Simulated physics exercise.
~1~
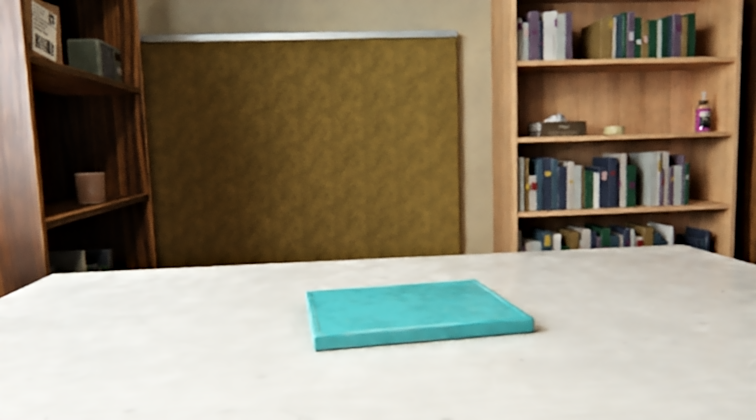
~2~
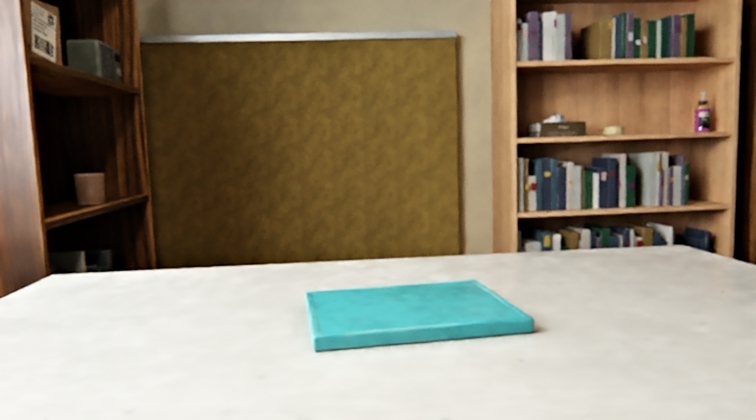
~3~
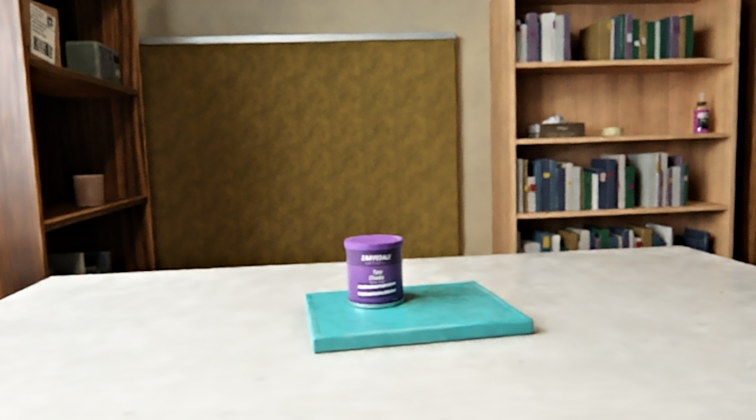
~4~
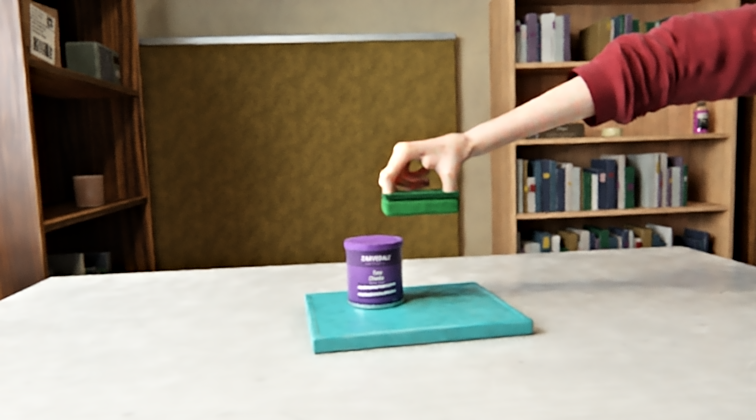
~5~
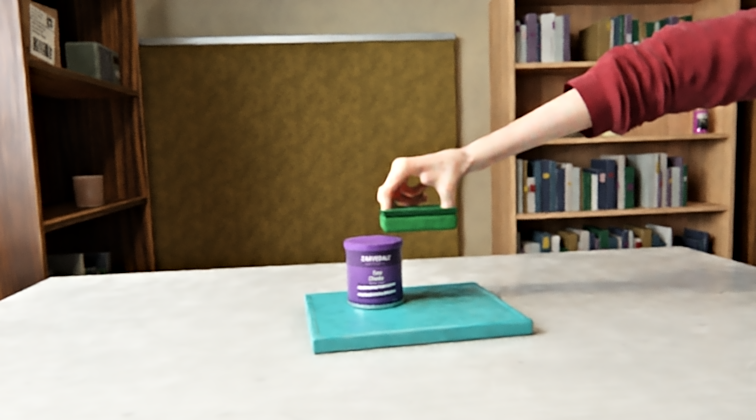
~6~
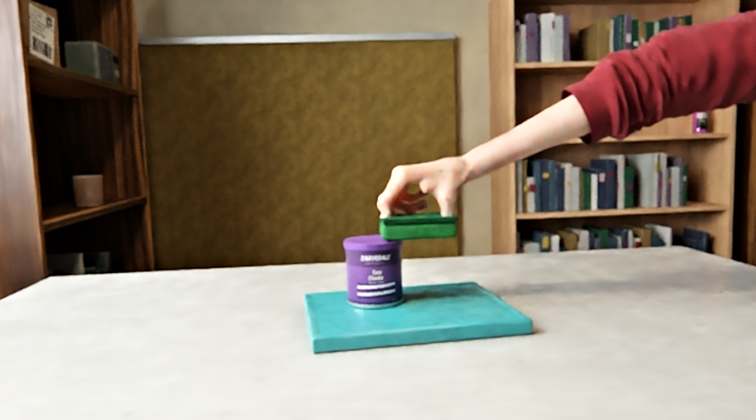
A green sponge, gripped from above by a hand in a red sleeve reaching in from the right, lowers a short way to the top of a purple pot, its right part jutting past the rim. The pot, absent at first, stands left of centre on a flat turquoise slab. The still camera faces a pale table before a brown board and wooden bookshelves.
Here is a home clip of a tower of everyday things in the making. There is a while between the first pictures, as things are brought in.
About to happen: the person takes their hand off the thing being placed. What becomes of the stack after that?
The stack topples over.
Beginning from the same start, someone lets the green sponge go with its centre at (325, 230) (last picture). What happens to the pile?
Afterwards the pile tumbles over.
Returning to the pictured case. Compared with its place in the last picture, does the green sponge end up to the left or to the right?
Pretty clearly in the rightward direction.
Then, 0.30 s after the last picture, green sponge now fallen.
Then, 0.50 s after the last picture, things are still on the move.
Then, 1.10 s after the last picture, nothing new.
At rest, fallen, green sponge; the other 2 in place. Seen from the same camera at the end, green sponge near (488, 284). The pile loses its balance.
